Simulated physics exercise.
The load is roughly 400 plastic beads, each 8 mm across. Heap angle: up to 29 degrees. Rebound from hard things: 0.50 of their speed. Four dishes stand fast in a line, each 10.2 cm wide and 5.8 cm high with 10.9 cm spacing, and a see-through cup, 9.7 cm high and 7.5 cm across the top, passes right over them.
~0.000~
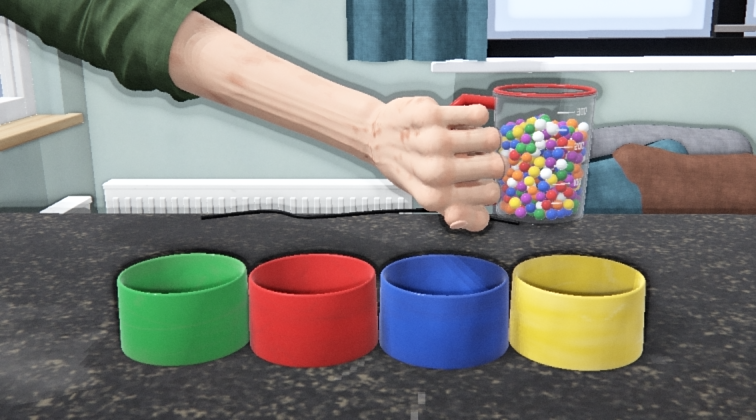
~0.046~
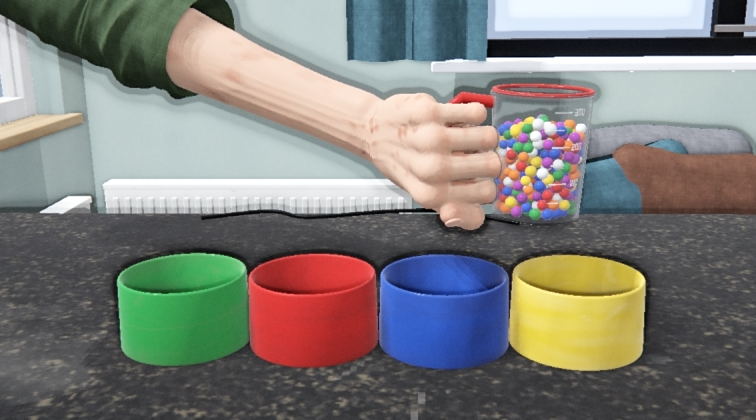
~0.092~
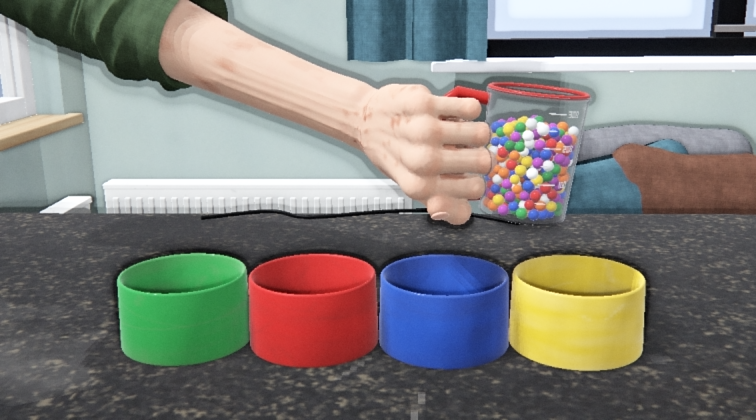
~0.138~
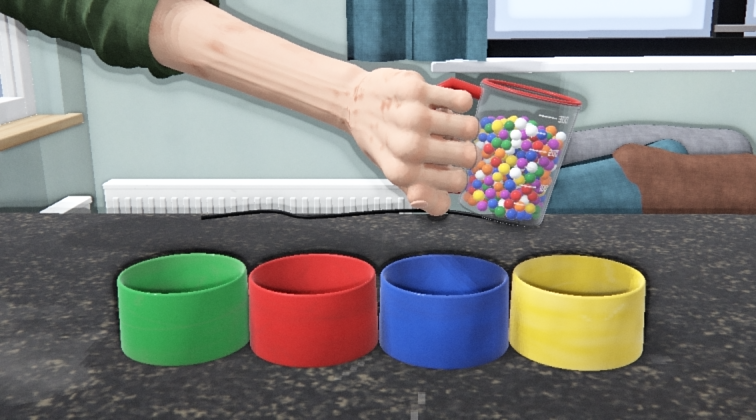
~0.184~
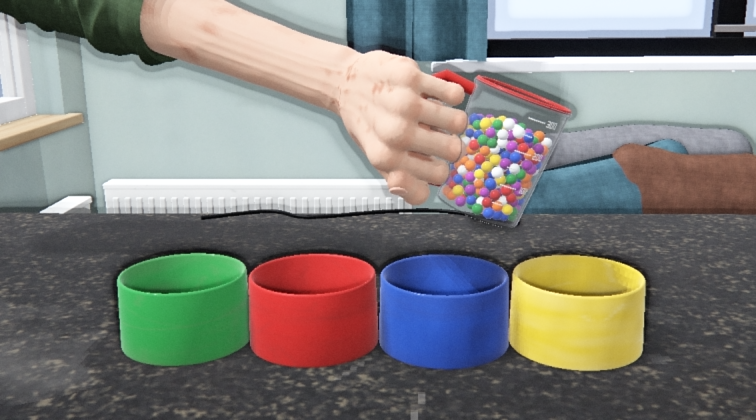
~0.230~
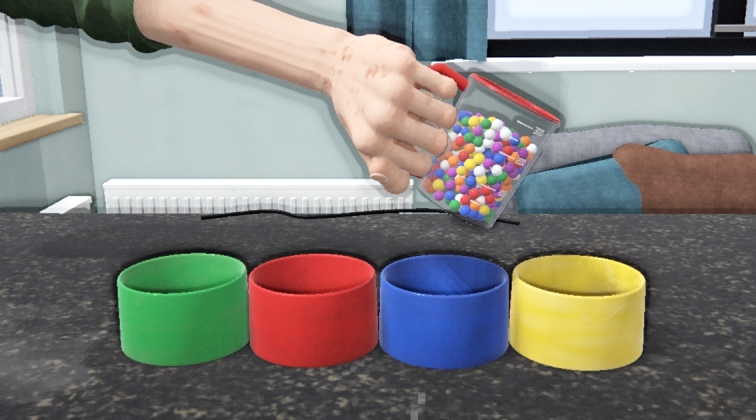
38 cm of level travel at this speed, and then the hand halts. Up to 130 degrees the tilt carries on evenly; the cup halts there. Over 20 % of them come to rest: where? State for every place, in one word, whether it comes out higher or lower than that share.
Red dish: Higher, blue dish: Lower, green dish: Lower, yellow dish: Lower, counter: Lower.
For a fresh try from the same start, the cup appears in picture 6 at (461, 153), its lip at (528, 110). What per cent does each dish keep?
Red 0; blue 0; green 100; yellow 0.
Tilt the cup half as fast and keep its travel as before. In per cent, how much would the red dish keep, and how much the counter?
The red dish would get 0 and the counter 0.
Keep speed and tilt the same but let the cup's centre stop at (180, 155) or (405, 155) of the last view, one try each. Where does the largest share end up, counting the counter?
Most lands at red on the first run and at blue on the second.
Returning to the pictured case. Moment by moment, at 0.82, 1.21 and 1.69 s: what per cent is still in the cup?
One after the other: 70, 0, 0 in a hundred.
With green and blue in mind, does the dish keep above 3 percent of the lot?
As for green, not so, and as for blue, correct.
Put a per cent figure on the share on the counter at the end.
I'd put it near 5 per cent.
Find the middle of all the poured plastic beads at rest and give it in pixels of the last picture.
Once everything settles, the centre is around (318, 318).
Then, at 0.82 s, tilt 125 degrees; cup holds 70 %, red 15 %, blue 10 %.
After 1.21 s, tilt 130 degrees; cup holds 0 %, red 85 %, blue 10 %.
Then, at 1.69 s, tilt 130 degrees; cup holds 0 %, red 85 %, blue 10 %.
At rest (2.0 s), red 85 %, blue 10 %, green 0 %, yellow 0 %, counter 5 %.
